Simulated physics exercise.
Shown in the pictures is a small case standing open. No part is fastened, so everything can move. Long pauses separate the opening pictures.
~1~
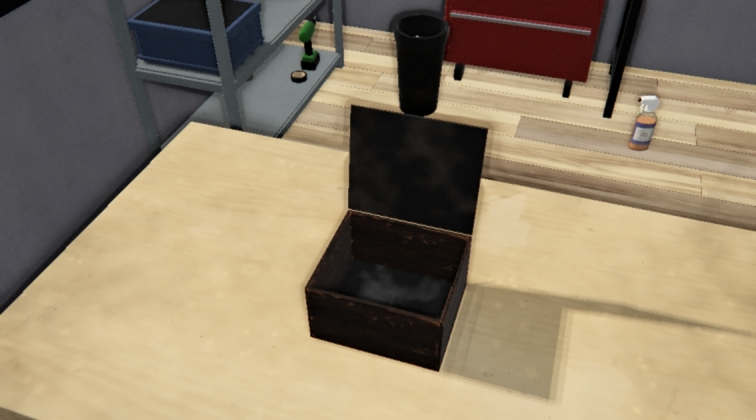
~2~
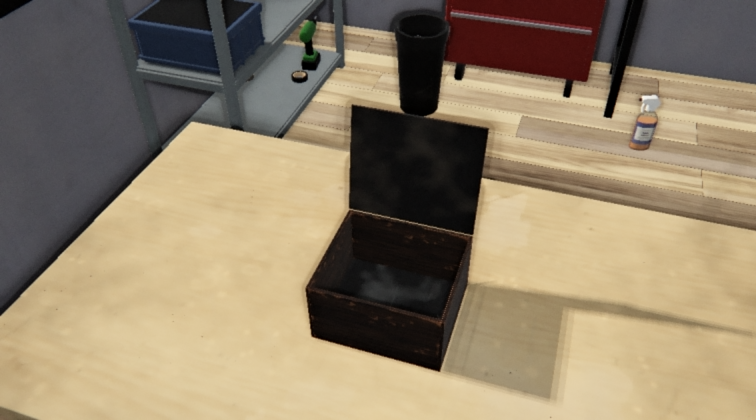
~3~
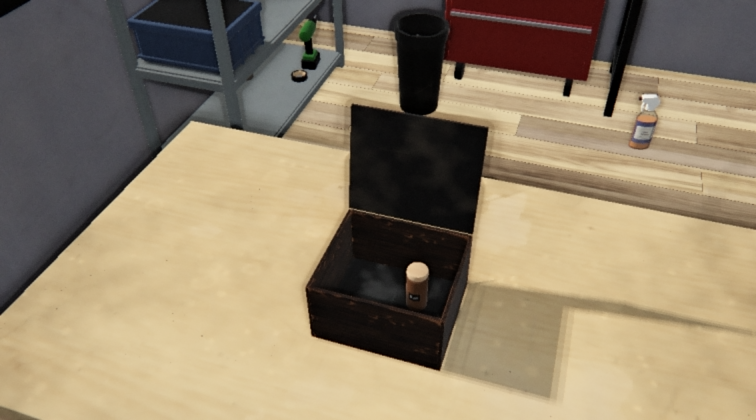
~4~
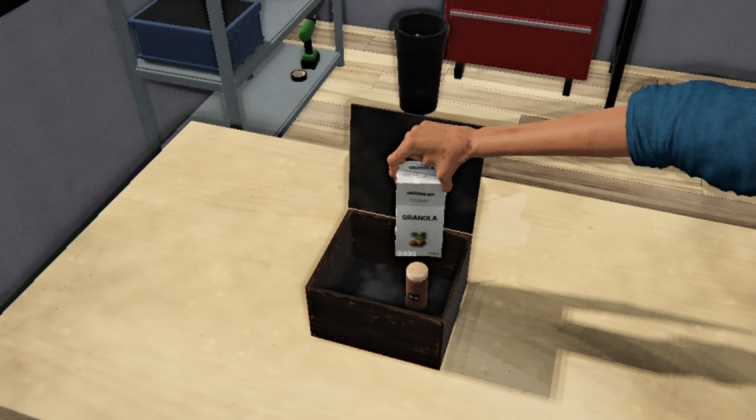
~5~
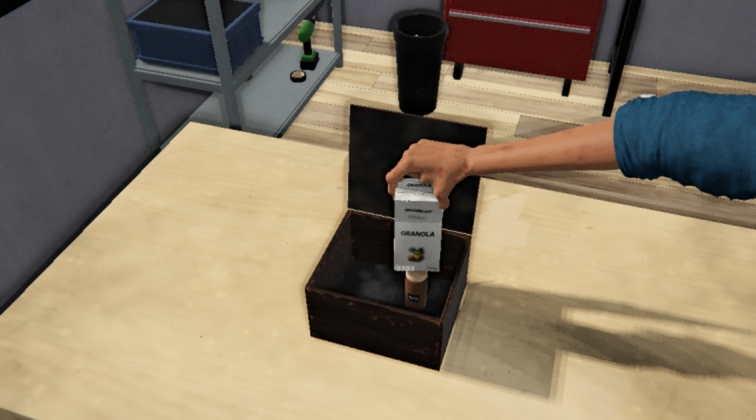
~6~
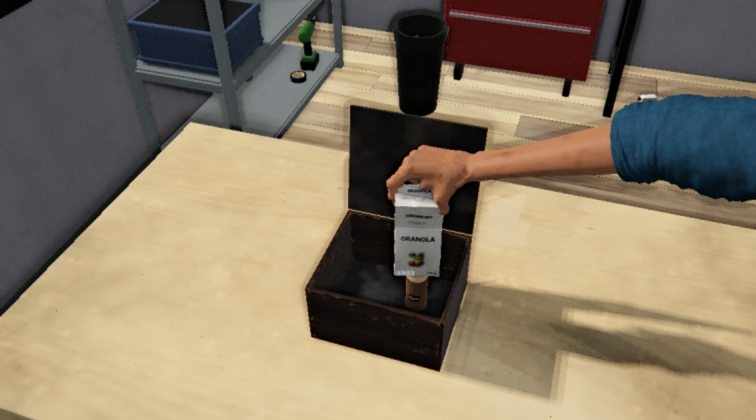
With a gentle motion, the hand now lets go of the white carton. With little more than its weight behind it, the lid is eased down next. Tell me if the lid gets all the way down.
It does not.
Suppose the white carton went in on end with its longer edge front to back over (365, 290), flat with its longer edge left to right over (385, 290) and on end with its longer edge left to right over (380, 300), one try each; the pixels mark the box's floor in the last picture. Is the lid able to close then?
Okay, so first it doesn't close, then it closes properly, and last it doesn't close.
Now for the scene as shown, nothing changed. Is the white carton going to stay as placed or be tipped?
Observation: It tilts over.
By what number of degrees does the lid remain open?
Some 18 degrees above the rim, more or less.
Then, 1.30 s after the last picture, lid 77° above the rim.
Then, 2.10 s after the last picture, lid 48° above the rim; white carton tipped 18° from how it was near (409, 254); brown shaker tipped 18° from how it was.
Then, 2.40 s after the last picture, lid 20° above the rim; white carton on its side near (388, 290); brown shaker tipped 25° from how it was.
Then, 2.90 s after the last picture, lid 21° above the rim; white carton tipped 45° from how it was near (393, 288); brown shaker tipped 41° from how it was.
At rest, lid 18° above the rim; tipped over in the box, brown shaker; moved from the start, white carton. Seen from the same camera at the end, white carton near (402, 298).
